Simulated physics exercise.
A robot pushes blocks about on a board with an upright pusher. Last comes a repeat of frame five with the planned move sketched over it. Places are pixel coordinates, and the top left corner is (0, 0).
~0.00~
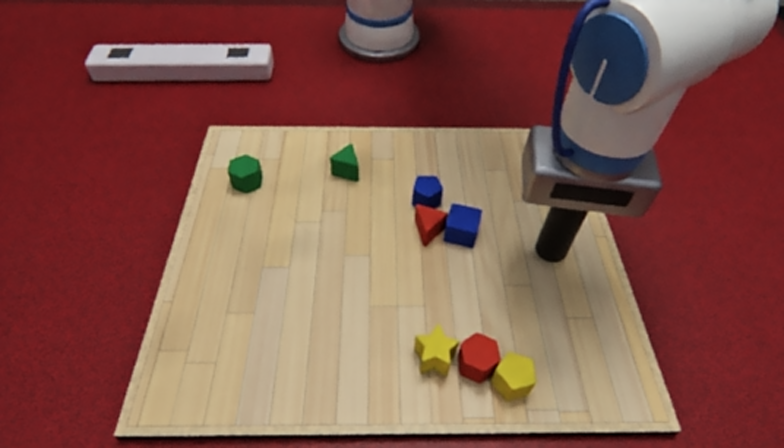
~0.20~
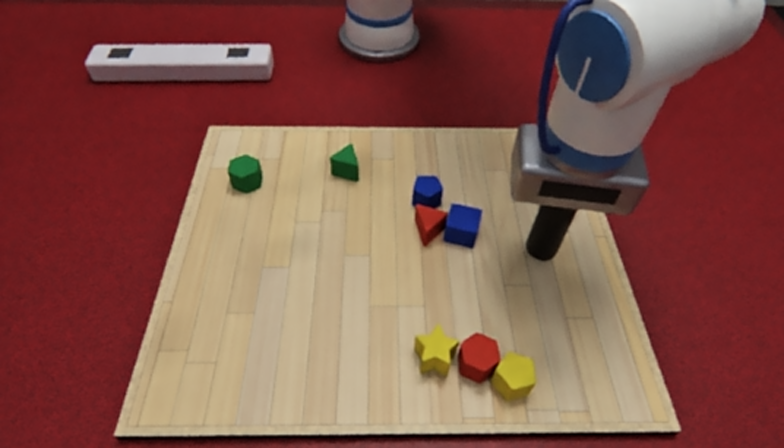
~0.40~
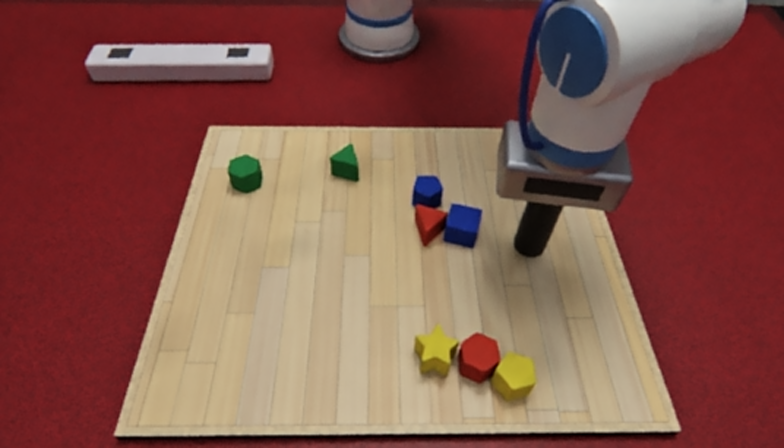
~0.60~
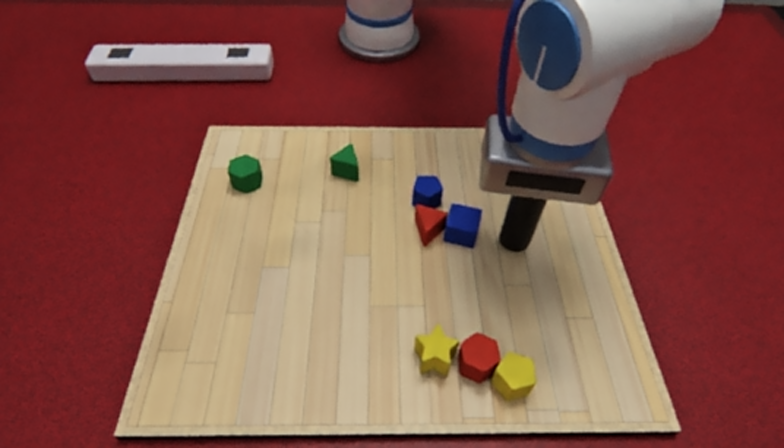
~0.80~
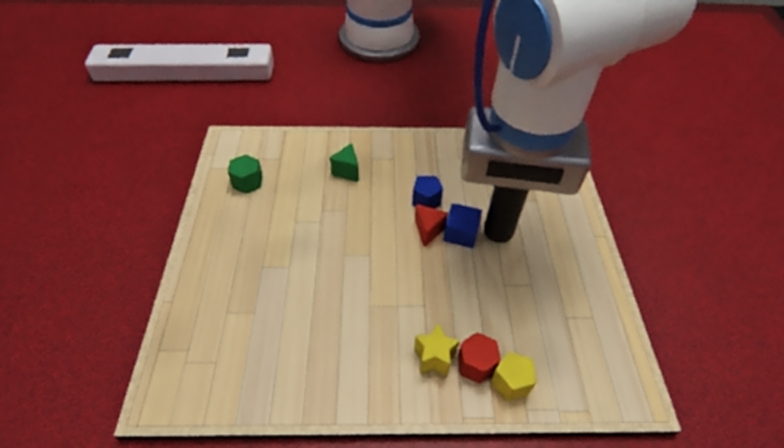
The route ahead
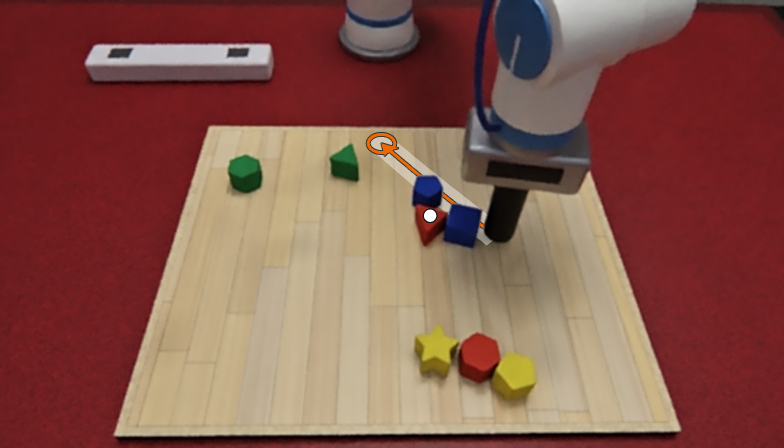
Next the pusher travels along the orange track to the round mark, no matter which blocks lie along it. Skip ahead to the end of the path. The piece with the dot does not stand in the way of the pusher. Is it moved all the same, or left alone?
Somewhere new.
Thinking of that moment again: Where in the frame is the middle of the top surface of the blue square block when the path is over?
Its top middle is near (445, 211).
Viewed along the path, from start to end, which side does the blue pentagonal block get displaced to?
Goes left.
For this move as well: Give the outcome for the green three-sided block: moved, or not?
The block in question stays where it was by the end.
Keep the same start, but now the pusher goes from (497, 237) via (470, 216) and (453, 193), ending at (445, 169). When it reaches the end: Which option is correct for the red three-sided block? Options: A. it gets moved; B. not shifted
Letter A.
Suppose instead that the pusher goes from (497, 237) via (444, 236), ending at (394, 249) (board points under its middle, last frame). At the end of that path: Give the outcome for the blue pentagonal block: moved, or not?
It is not moved.
Drawn move, from (497, 237) directly to (382, 143); the dot is on the red three-sided block.
On the path given first. One third of the way, pusher at (455, 197); blue pentagonal block at (426, 184); red three-sided block at (414, 219); blue square block at (445, 211), turned 60° anticlockwise.
Two thirds of the way, pusher at (416, 165); blue pentagonal block at (406, 177), turned 85° anticlockwise; red three-sided block at (414, 219); blue square block at (445, 211), turned 60° anticlockwise.
At the end, pusher at (382, 137); green three-sided block still; blue pentagonal block at (406, 177), turned 85° anticlockwise; red three-sided block at (414, 219); blue square block at (445, 211), turned 60° anticlockwise.
